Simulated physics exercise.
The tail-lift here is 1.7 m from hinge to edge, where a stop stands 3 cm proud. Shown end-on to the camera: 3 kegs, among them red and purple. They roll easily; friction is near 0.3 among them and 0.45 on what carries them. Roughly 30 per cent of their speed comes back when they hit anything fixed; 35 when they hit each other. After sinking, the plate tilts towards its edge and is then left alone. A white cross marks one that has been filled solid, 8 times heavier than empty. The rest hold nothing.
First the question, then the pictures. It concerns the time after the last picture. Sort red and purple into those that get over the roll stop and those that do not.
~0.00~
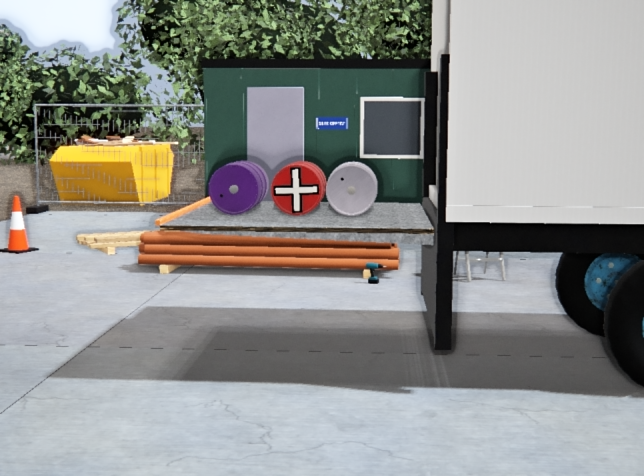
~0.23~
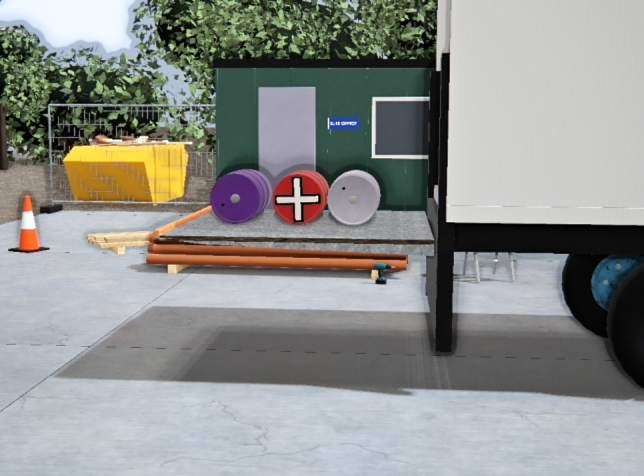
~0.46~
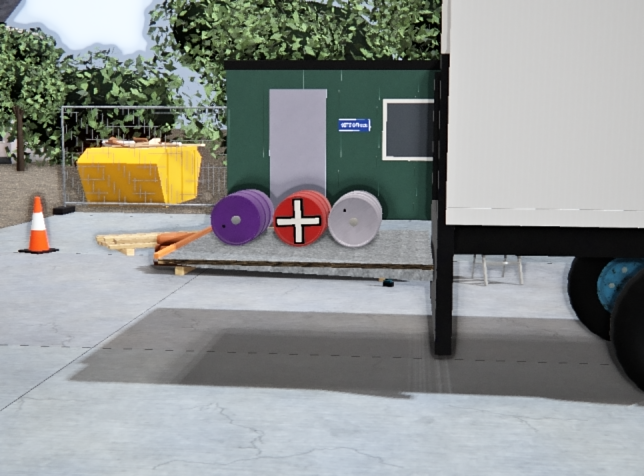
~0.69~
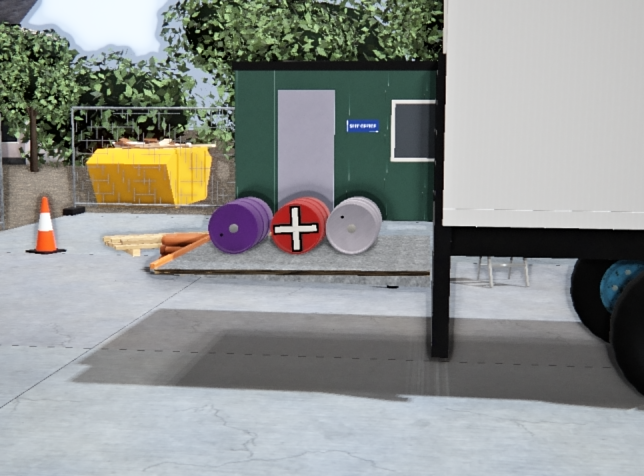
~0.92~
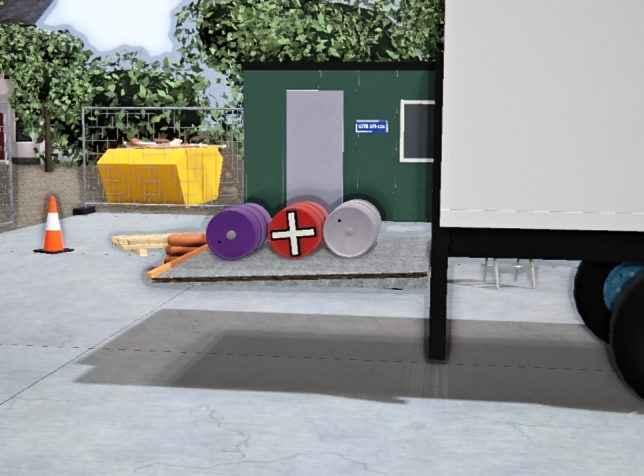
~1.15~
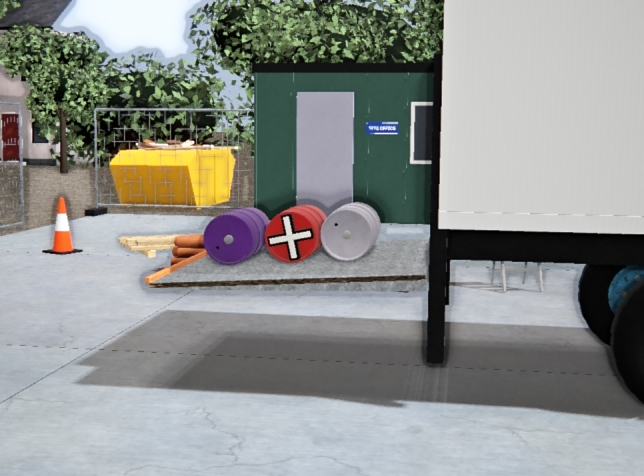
Red does not. Purple does.
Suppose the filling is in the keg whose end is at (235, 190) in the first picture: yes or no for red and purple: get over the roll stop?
So red? No, it won't. And purple? No, it won't.
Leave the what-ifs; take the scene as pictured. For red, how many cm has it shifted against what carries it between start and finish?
Red shifts by 70.
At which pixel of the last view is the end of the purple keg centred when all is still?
My best guess is somewhere around (55, 337).
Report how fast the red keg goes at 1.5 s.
Its speed is roughly 0.2 m/s.
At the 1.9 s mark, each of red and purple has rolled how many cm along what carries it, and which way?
By then red is 20 left of its start, and purple is 15 left of its start.
Then, 1.5 s in, red is on the plate, 70 cm from the stop, rolling left; purple is on the plate, 30 cm from the stop, rolling left; 0 over the stop so far.
Then, 1.9 s in, red is on the plate, 60 cm from the stop, rolling left; purple is on the plate, 20 cm from the stop, rolling left; 0 over the stop so far.
Then, 2.3 s in, red is on the plate, 45 cm from the stop, rolling left; purple is on the plate, 10 cm from the stop, rolling left; 0 over the stop so far.
Then, 2.8 s in, red is on the plate, 25 cm from the stop, rolling left; purple is over the stop and falling; 1 over the stop so far.
In the end (6.3 s), red is on the plate, 10 cm from the stop; purple is off the lift, on the ground; 1 over the stop so far.
